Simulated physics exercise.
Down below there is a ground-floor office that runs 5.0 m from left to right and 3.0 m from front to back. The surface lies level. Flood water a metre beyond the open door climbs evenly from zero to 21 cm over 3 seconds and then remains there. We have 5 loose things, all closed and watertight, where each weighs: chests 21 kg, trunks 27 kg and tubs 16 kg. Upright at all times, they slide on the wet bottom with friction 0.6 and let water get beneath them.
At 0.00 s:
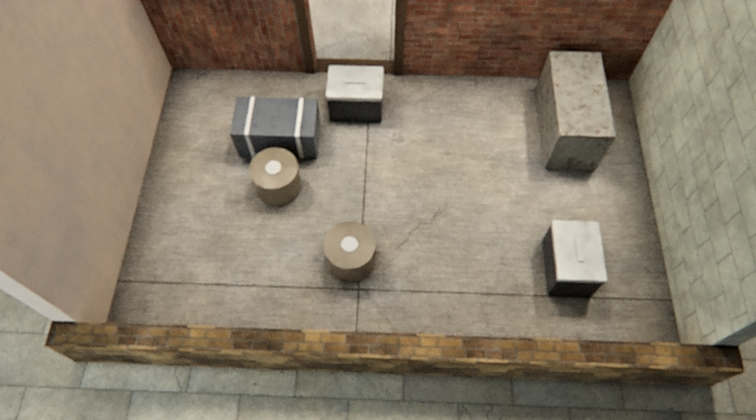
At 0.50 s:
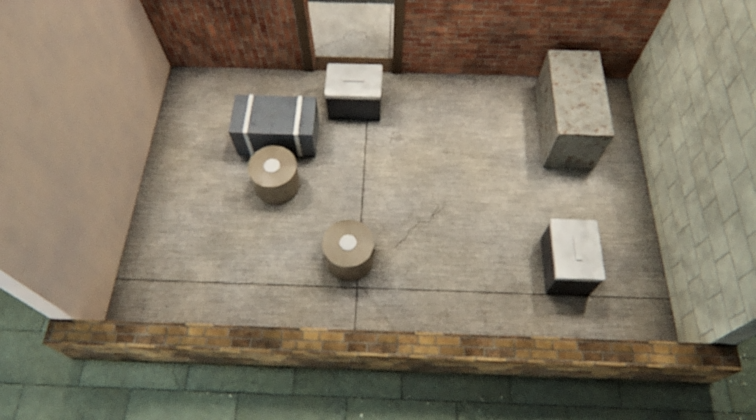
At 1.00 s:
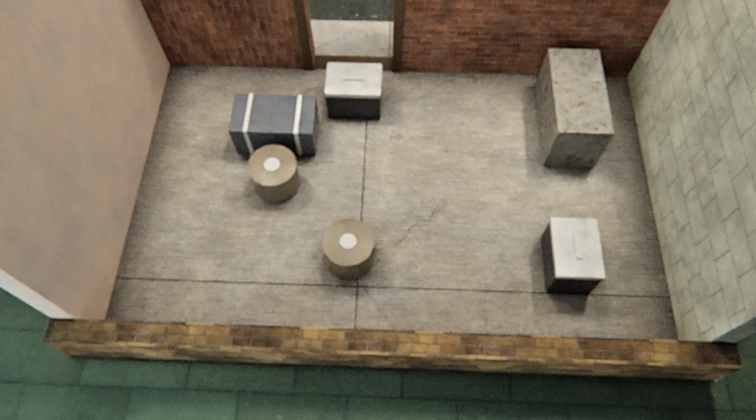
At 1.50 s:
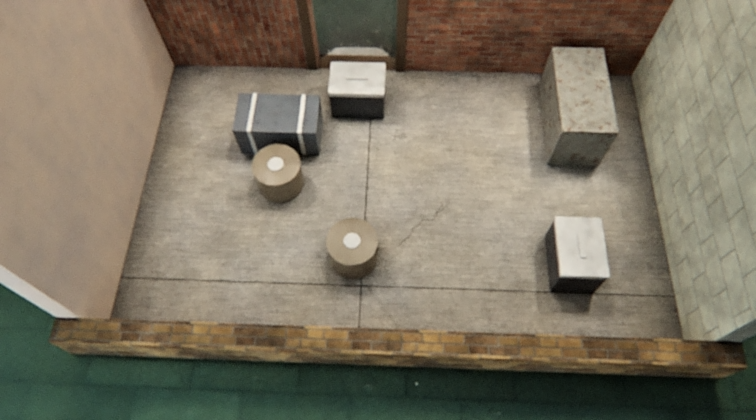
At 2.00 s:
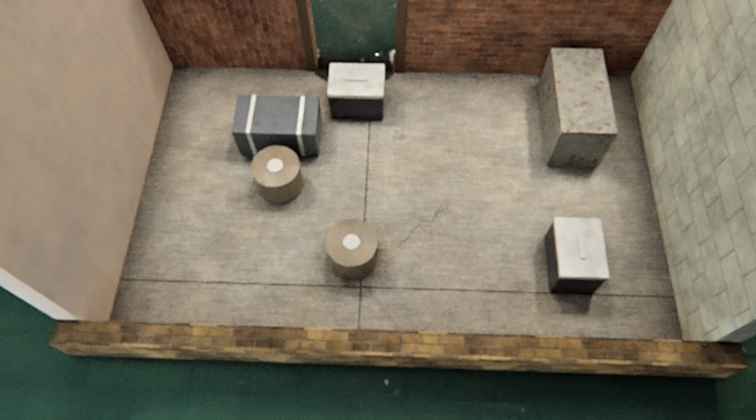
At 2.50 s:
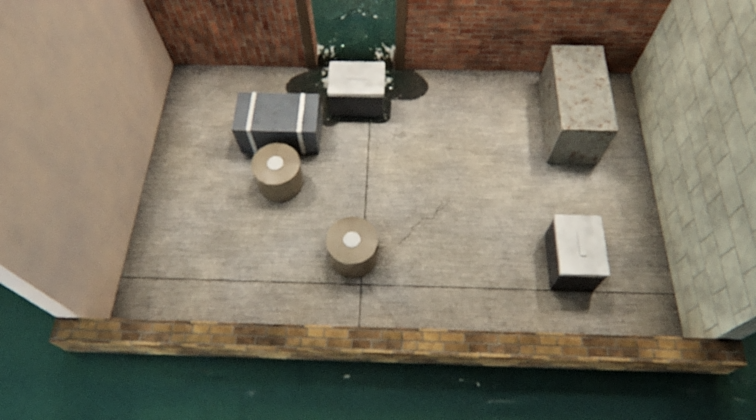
At first, a walled room seen from above holds boxes and two round tubs on a dry floor, with pale paving outside. Green water then covers the paving and rises beyond the doorway, and finally spreads in dark patches around the box just inside, while all the objects stay put.
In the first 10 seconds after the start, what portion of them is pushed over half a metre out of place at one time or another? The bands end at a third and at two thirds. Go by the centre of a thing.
Prediction: A low fraction.
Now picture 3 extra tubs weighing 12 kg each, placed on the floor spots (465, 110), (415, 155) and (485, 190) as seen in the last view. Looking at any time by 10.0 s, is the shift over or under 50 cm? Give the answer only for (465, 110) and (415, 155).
Well, the first one stays under the mark, and the second tops the mark.
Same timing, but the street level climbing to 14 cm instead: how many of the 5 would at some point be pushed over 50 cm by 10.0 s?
Result: 0.
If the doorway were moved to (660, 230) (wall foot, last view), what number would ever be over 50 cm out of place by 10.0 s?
You'd get 1 in that case.
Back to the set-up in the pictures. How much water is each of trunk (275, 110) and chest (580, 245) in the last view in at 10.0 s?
Depths: Near 8 cm, then near 9 cm.
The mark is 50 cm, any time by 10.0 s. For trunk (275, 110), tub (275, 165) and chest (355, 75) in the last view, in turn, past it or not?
Within, within, beyond.
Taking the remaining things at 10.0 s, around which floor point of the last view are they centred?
The centre sits near (365, 213).
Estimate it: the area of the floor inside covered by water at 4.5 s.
The covered patch comes to about 7.0 m2.
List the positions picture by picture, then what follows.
A chest at (355, 82), on the bottom; a trunk at (274, 116) rests on the ground; 0.0 m2 under water; 0 of 5 have shifted, in the first frame.
A chest at (354, 80) rests on the ground; a trunk at (273, 114) rests on the ground; 0.0 m2 under water; 0 of 5 have shifted, in the second frame.
A chest at (354, 78), on the bottom; a trunk at (273, 113), on the bottom; 0.0 m2 under water; 0 of 5 have shifted, in the third frame.
A chest at (357, 78) rests on the ground; a trunk at (277, 113) rests on the ground; 0.0 m2 under water; 0 of 5 have shifted, in the fourth frame.
A chest at (356, 79), on the bottom; a trunk at (276, 114) rests on the ground; 0.1 m2 under water; 0 of 5 have shifted, in the fifth frame.
A chest at (357, 77) rests on the ground; a trunk at (276, 112), on the bottom; 0.4 m2 under water; 0 of 5 have shifted, in the sixth frame.
After 3.5 s 0 of 5 are over 50 cm from their spots; 0 afloat.
After 4.5 s 1 of 5 are over 50 cm from their spots; 0 afloat.
After 7.0 s 1 of 5 are over 50 cm from their spots; 0 afloat.
After 10.0 s 1 of 5 are over 50 cm from their spots, and 1 have been at some point; 0 afloat.
